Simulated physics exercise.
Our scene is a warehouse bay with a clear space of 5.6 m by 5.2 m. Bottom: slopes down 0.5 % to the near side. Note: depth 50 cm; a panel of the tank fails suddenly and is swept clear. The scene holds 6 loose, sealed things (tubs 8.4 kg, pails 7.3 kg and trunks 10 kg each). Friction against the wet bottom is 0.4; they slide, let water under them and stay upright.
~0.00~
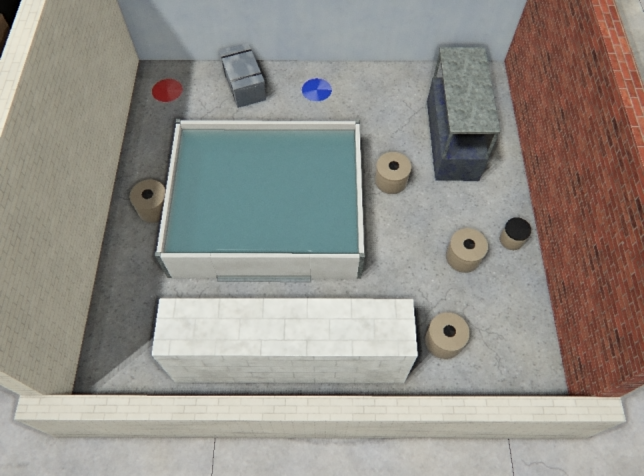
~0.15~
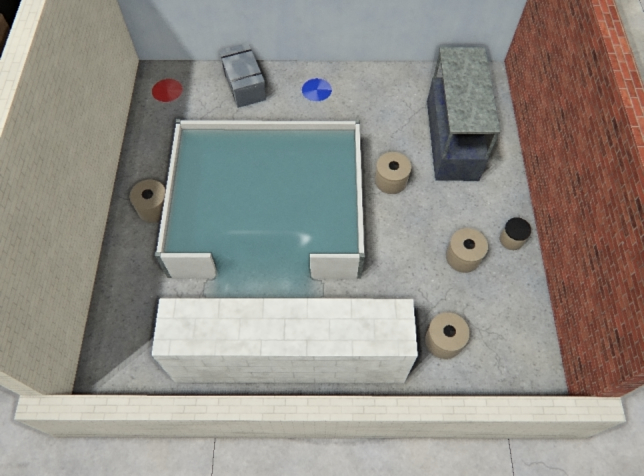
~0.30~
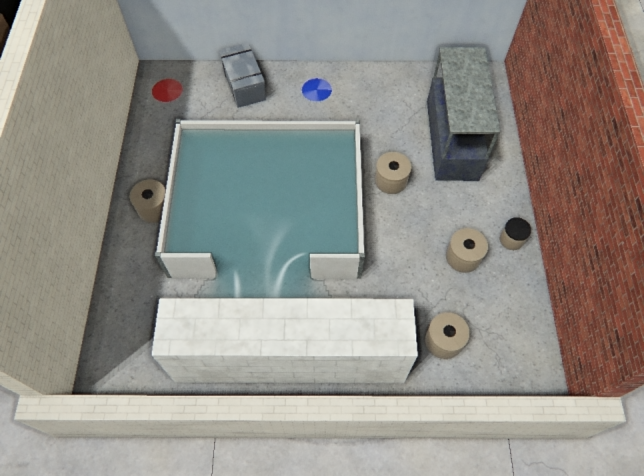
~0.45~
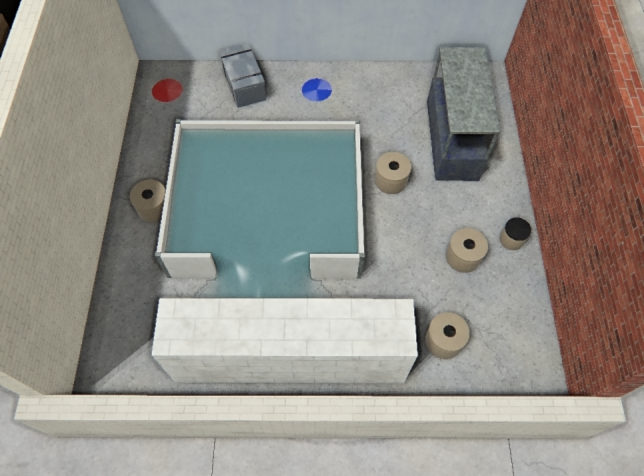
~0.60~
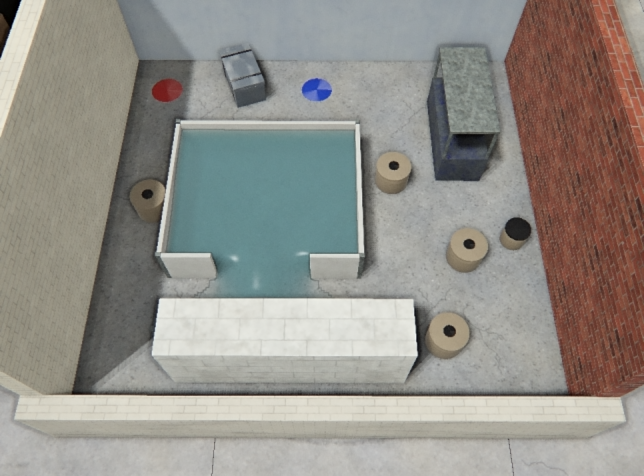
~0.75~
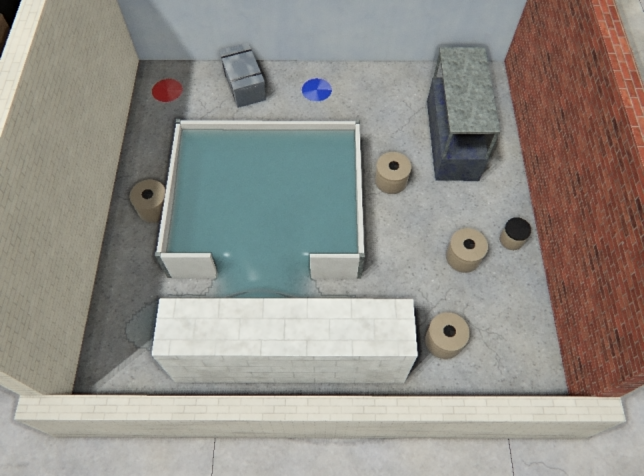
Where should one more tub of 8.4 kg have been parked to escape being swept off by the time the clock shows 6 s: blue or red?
Safe choice: Blue.
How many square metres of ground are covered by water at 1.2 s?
Wet area: Approx. 8.5 m2.
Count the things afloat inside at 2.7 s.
Just then, the number is 2.
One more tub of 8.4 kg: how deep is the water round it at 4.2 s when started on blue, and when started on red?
It'd be 0 cm for the first one and 8 cm for the second.
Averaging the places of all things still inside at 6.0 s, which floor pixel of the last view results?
Somewhere near (390, 143).
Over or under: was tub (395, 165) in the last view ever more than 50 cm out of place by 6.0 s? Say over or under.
My call is that it falls shy.
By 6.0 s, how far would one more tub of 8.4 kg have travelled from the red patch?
It would be somewhere around 140 cm away by then.
After 1.2 s on blue it would be 0 cm off in 0 cm of water; on red it would be 0 cm off in 0 cm of water.
After 2.7 s on blue it would be 0 cm off in 0 cm of water; on red it would be 0 cm off in 2 cm of water.
After 4.2 s on blue it would be 0 cm off in 0 cm of water; on red it would be 60 cm off in 8 cm of water.
After 6.0 s on blue it would be 2 cm off in 3 cm of water; on red it would be 137 cm off in 4 cm of water.
